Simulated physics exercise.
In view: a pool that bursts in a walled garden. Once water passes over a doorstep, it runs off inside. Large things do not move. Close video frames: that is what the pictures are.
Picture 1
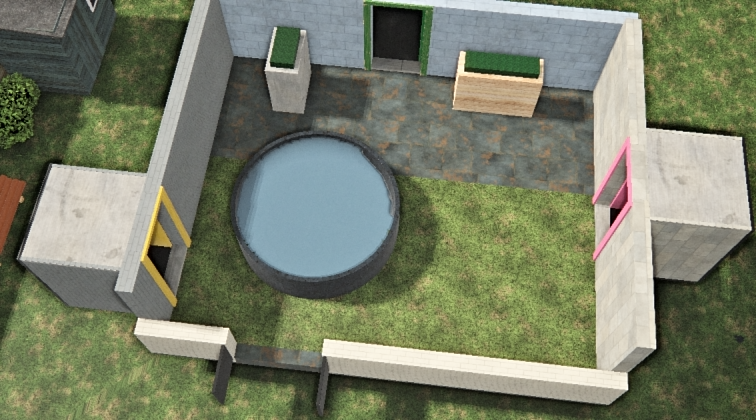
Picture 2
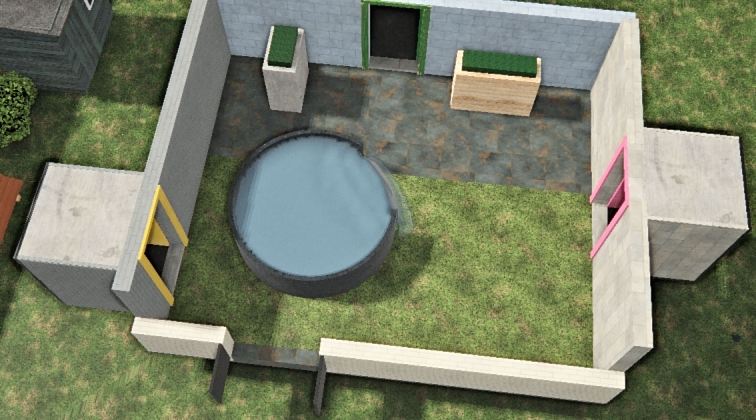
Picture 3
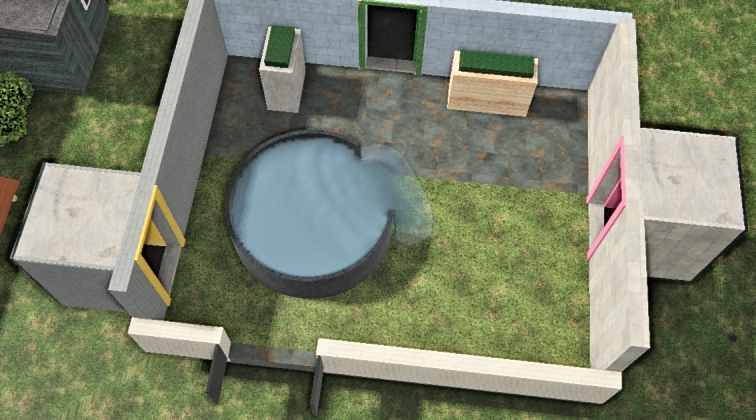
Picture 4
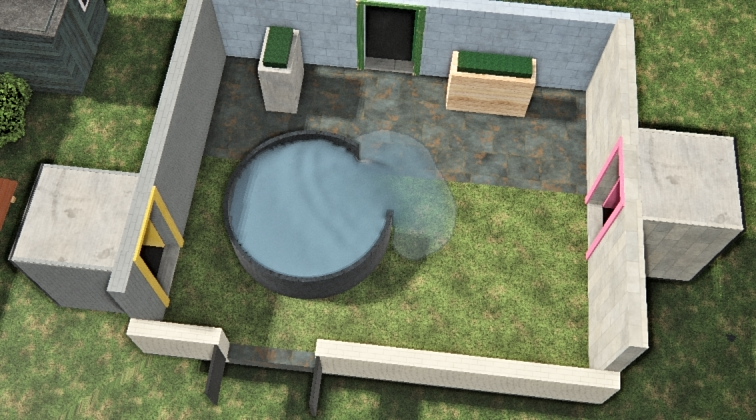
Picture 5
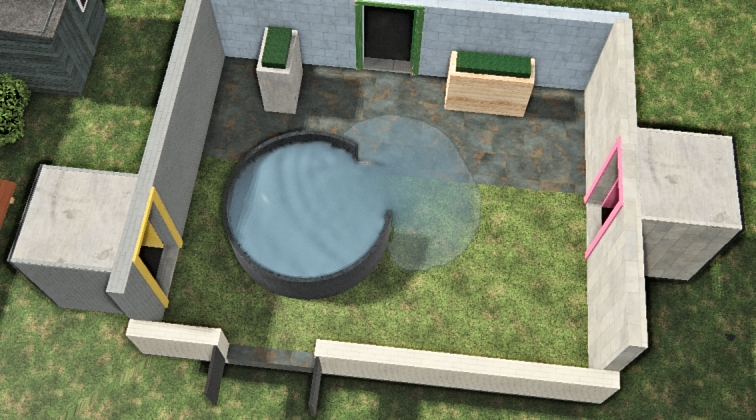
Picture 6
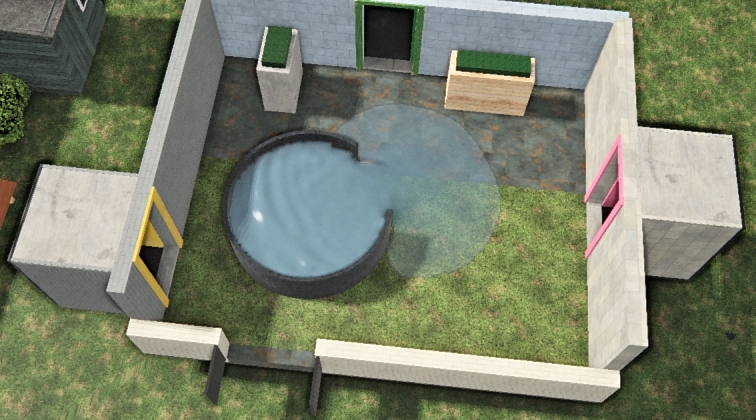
Water pouring from a gap in the right side of a round pool, fanning out across grass and paving in a walled garden.
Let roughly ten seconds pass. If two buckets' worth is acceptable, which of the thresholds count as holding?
The green door does not count, the pink door does not count, the yellow door counts as holding.
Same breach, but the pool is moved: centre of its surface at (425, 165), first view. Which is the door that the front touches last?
I'd pick the one in yellow.
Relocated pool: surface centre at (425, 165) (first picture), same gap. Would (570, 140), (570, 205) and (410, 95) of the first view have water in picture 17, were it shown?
First one gets inundated, next one gets inundated, last one gets inundated.
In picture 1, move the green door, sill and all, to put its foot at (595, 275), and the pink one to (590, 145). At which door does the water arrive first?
Answer: The door marked pink.
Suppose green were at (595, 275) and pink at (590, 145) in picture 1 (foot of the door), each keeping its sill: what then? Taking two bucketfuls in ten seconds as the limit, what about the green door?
Result - the green one exceeds the limit.
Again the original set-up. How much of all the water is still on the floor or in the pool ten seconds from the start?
88 %.
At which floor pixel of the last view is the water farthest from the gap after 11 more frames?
The flood front should get to about (579, 94).
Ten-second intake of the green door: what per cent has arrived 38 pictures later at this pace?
It works out at roughly 65 percent of the ten-second total.
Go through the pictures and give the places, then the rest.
The pool at (316, 205) is whole and still, in the first frame.
The front is at a hidden place, out from the gap at (385, 189), in the second frame.
The front is at (426, 233), out from the gap at (382, 191), in the third frame.
The front is at (446, 236), out from the gap at (381, 192), in the fourth frame.
Water pours out at (380, 192) and has run to (475, 219), in the fifth frame.
The front is at (450, 121), out from the gap at (380, 191), in the sixth frame.
A moment on, water covers 40 % of the floor; the green door wet at the sill, nothing in, the pink door not reached, the yellow door not reached.
Next, water covers 50 % of the floor; the green door over two buckets in, the pink door under two buckets in, the yellow door not reached.
Then, water covers 60 % of the floor; the green door over two buckets in, the pink door far over two buckets in, the yellow door not reached.
Later, water covers 80 % of the floor; the green door over two buckets in, the pink door far over two buckets in, the yellow door not reached.
In the end, water covers 100 % of the floor; the green door far over two buckets in, the pink door far over two buckets in, the yellow door wet at the sill, nothing in.
